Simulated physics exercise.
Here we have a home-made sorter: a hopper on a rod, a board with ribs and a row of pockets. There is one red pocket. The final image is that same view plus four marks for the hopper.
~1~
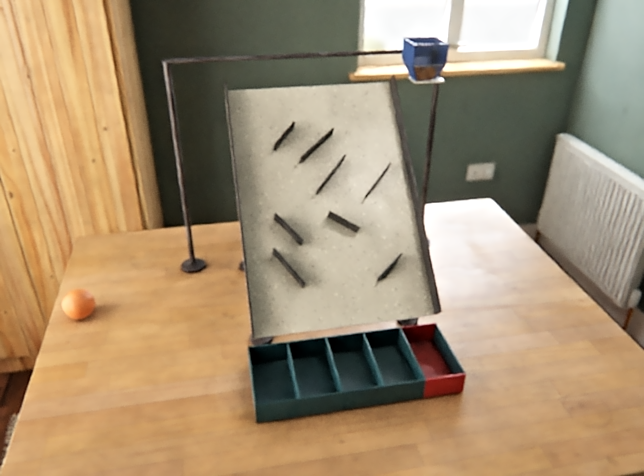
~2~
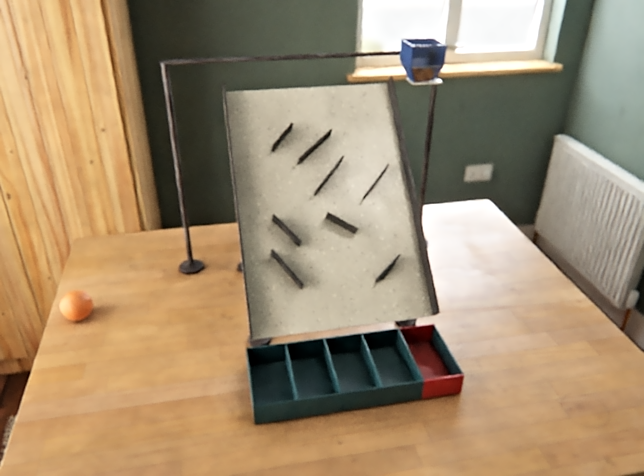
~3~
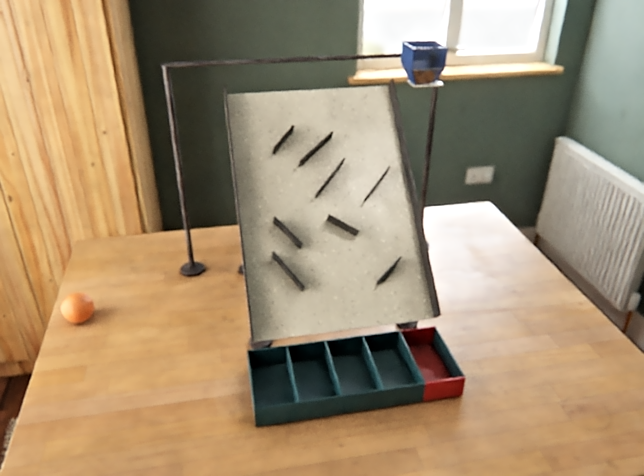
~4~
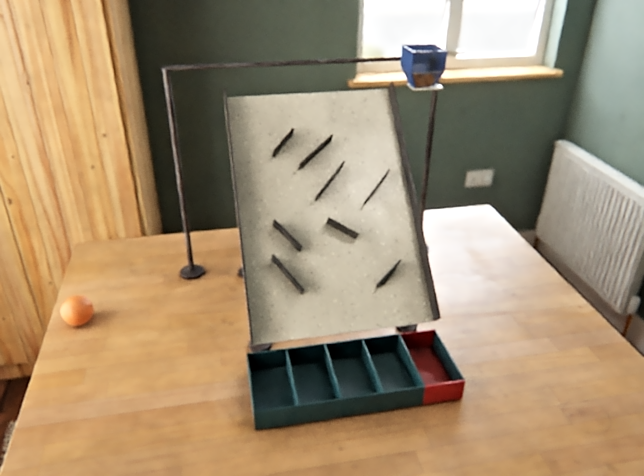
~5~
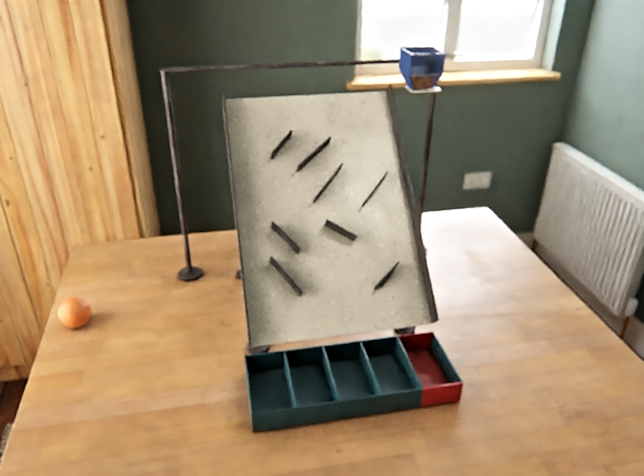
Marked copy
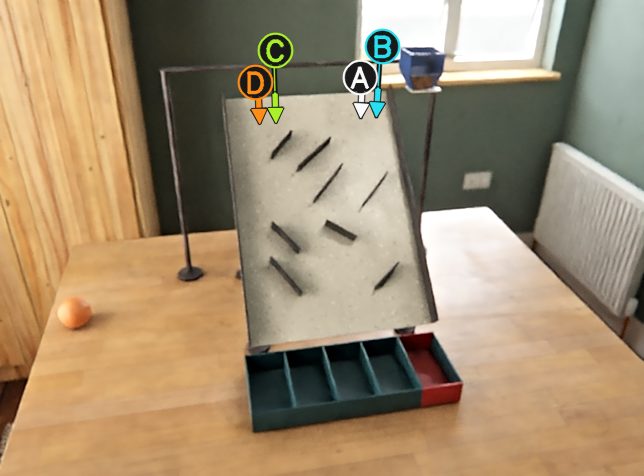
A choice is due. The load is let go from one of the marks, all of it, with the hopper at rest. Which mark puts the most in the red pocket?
Use mark B.
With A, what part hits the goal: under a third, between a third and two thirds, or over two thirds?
Mark A gives under a third.
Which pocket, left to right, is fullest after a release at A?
The third.
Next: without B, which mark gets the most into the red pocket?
That is mark A.
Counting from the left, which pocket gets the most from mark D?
It is the first one.
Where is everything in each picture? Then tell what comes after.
In the first picture, hopper near (423, 72), cereal balls, door shut.
In the second picture, ribs (273, 146) to (293, 122), (299, 159) to (331, 129), (316, 191) to (344, 156).
In the third picture, ribs (368, 196) to (390, 166), (274, 217) to (302, 244), (328, 215) to (359, 232).
In the fourth picture, ribs (273, 255) to (304, 291), (379, 283) to (401, 260).
In the fifth picture, red pocket near (442, 393), number 5 of 5 from the left.
On the marked copy, mark A meets the board at (360, 112); mark B meets the board at (376, 111); mark C meets the board at (275, 117); mark D meets the board at (259, 118).
With A, close to a quarter in the red pocket, the bulk in other pockets.
With B, close to half in the red pocket, close to a third in other pockets, a small share outside the box.
With C, none at all in the red pocket, the bulk in other pockets, a small share outside the box.
With D, none at all in the red pocket, the bulk in other pockets, a small share outside the box.
